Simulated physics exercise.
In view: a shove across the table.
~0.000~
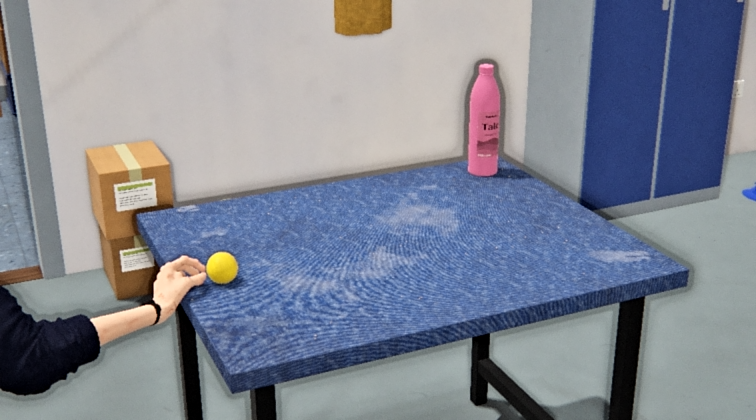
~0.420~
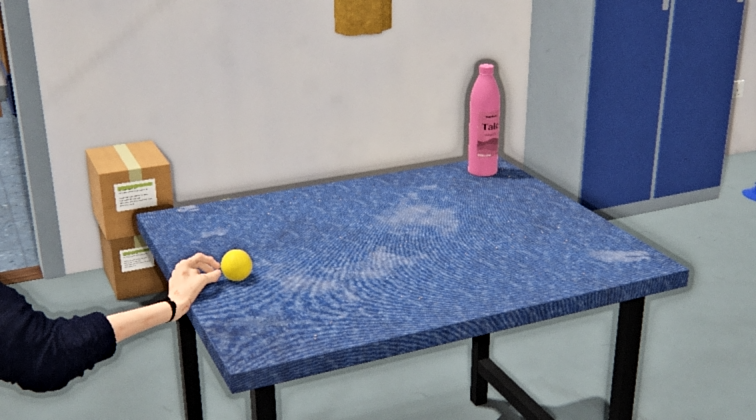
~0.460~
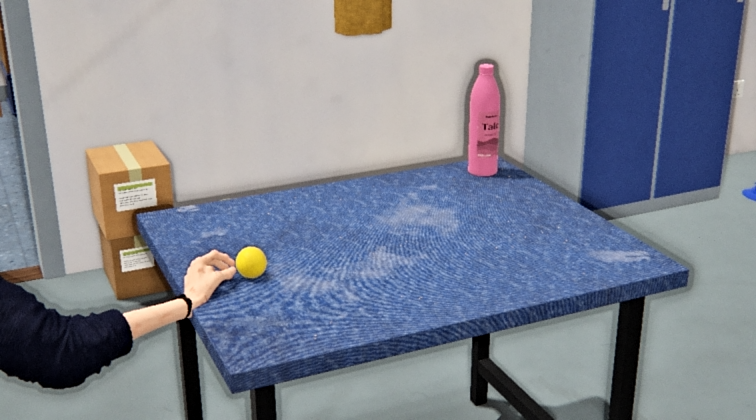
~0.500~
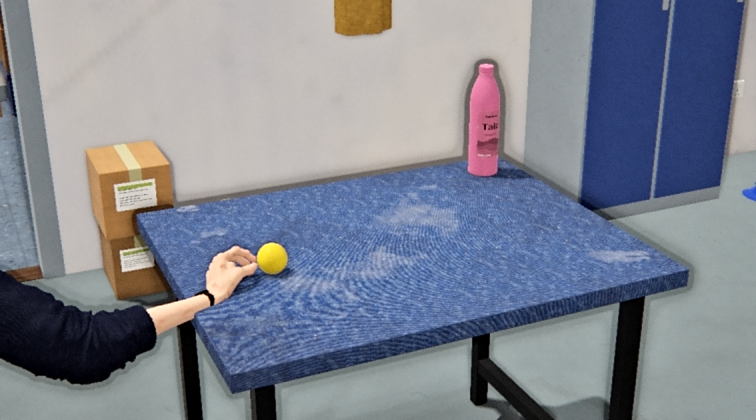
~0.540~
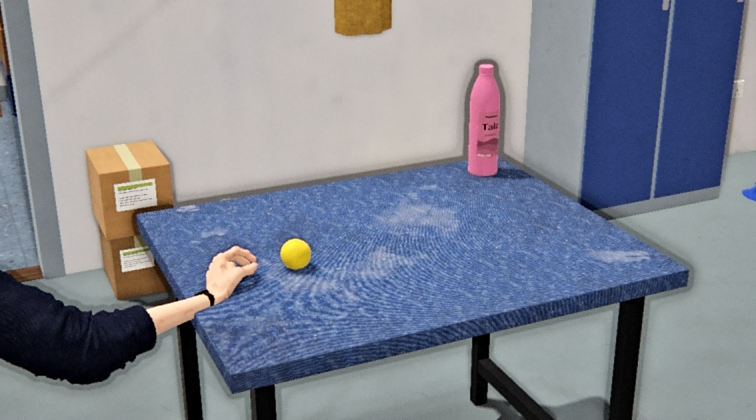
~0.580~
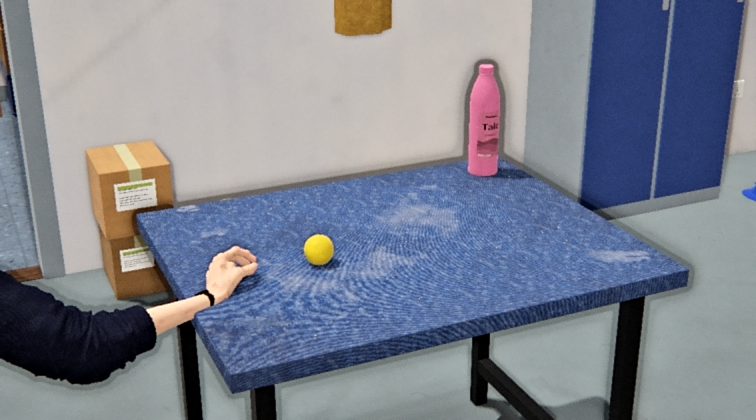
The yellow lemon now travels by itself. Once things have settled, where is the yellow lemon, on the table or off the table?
The yellow lemon falls off the table.
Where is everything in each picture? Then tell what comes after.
Under the hand; yellow lemon (222, 268), in the first frame.
Under the hand; yellow lemon (236, 265), in the second frame.
Under the hand; yellow lemon (251, 263), in the third frame.
Yellow lemon (272, 259), in the fourth frame.
Yellow lemon (296, 254) moved about its own width, in the fifth frame.
Yellow lemon (319, 250) moved well along, in the sixth frame.
By 0.88 s, yellow lemon moved well along near (469, 222).
By 1.18 s, yellow lemon moved well along near (587, 200).
By 1.58 s, yellow lemon now off the table.
When it is over (1.8 s), off the table, yellow lemon.
